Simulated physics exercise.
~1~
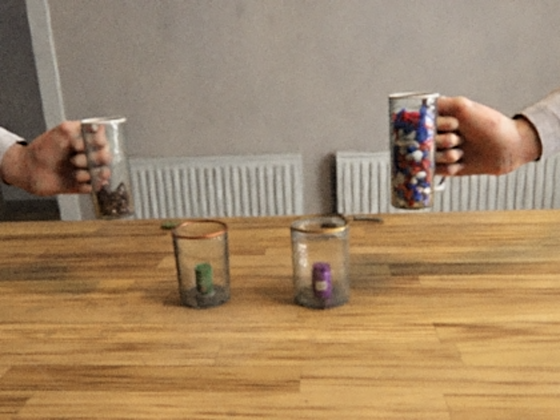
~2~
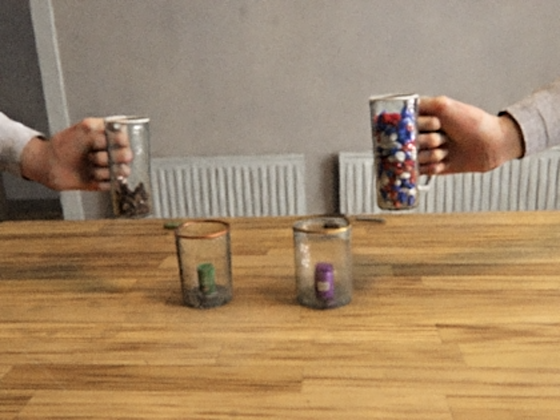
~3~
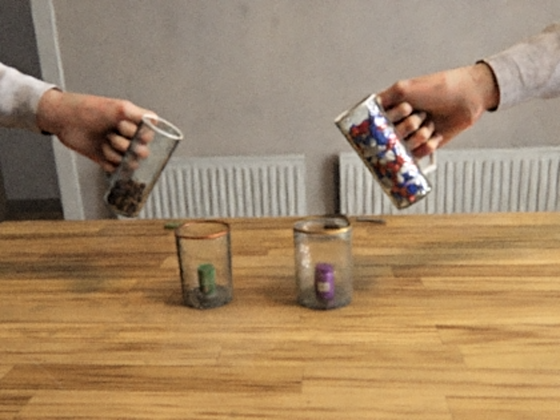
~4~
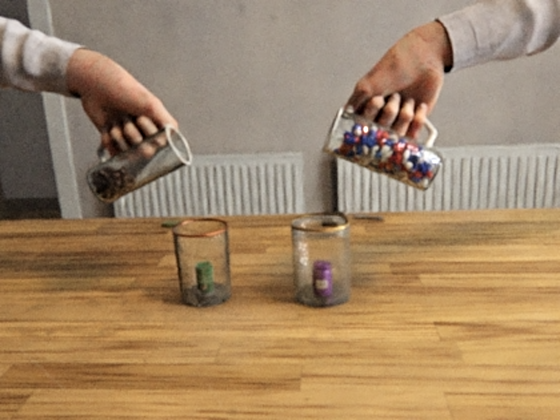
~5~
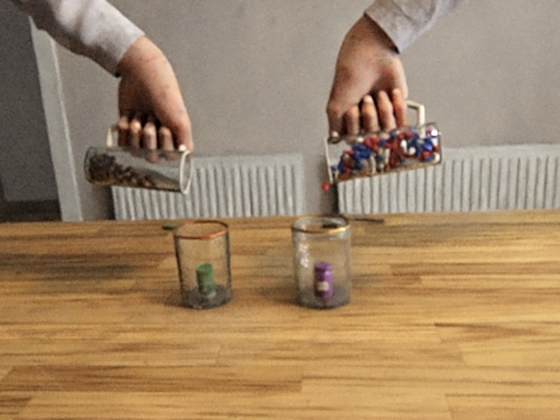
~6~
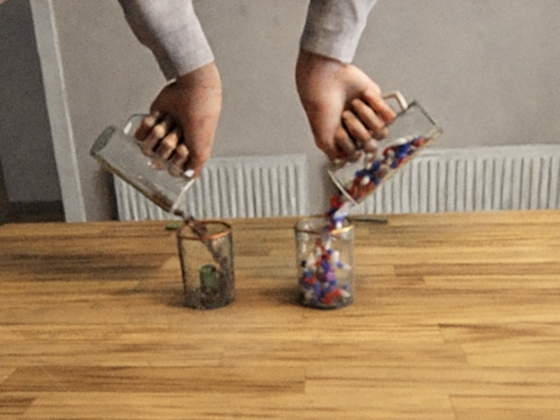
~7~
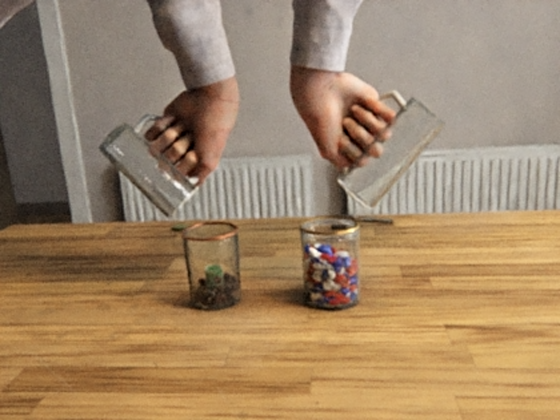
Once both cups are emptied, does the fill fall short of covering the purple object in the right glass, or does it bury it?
It buries the purple object under the red, white and blue pieces. In the left glass, the top of the green object still shows above the dark fill.
Wooden table by a radiator, two hands emptying cups into glasses, burying the purple object while the green one still shows.
